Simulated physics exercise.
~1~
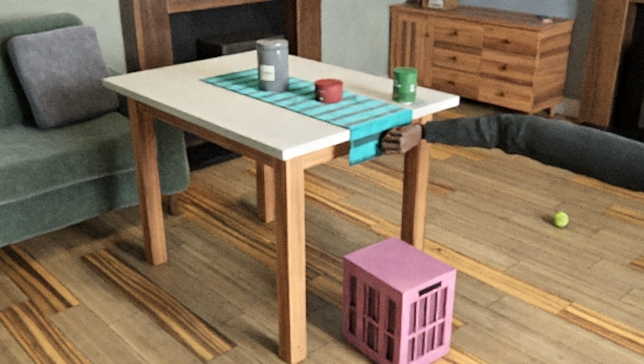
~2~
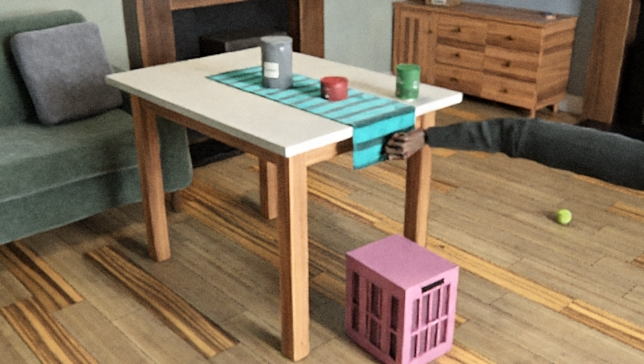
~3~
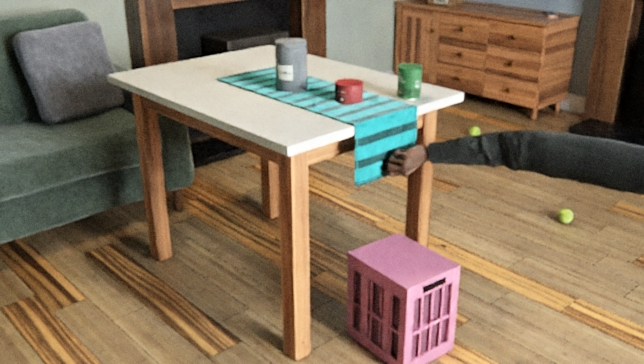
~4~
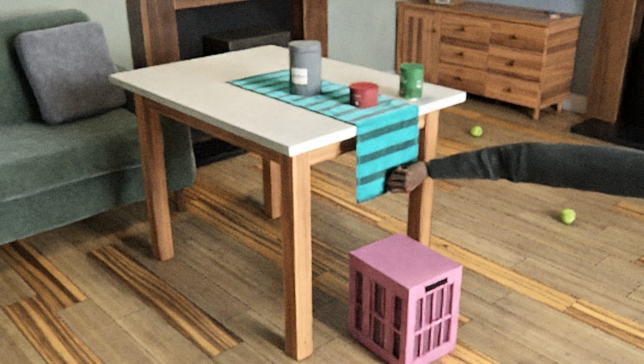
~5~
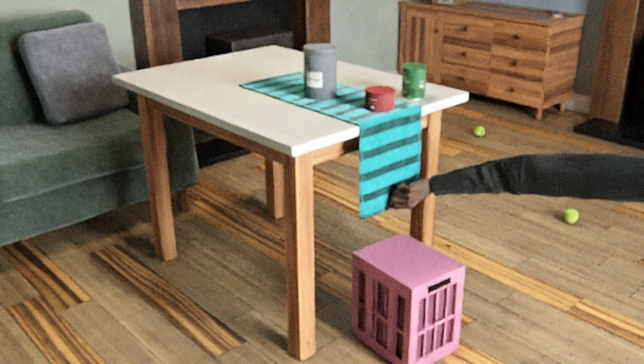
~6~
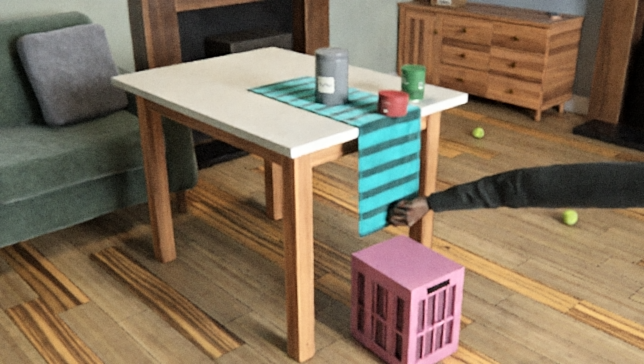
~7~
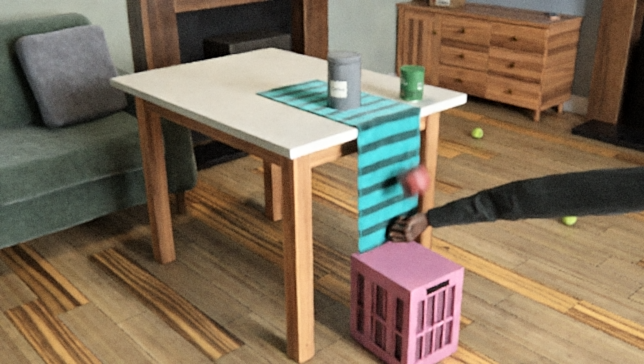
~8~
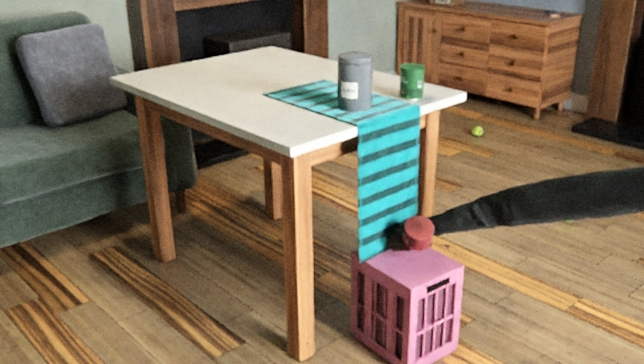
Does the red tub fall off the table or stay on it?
The red tub falls off the table, while the green tin stays up on it.
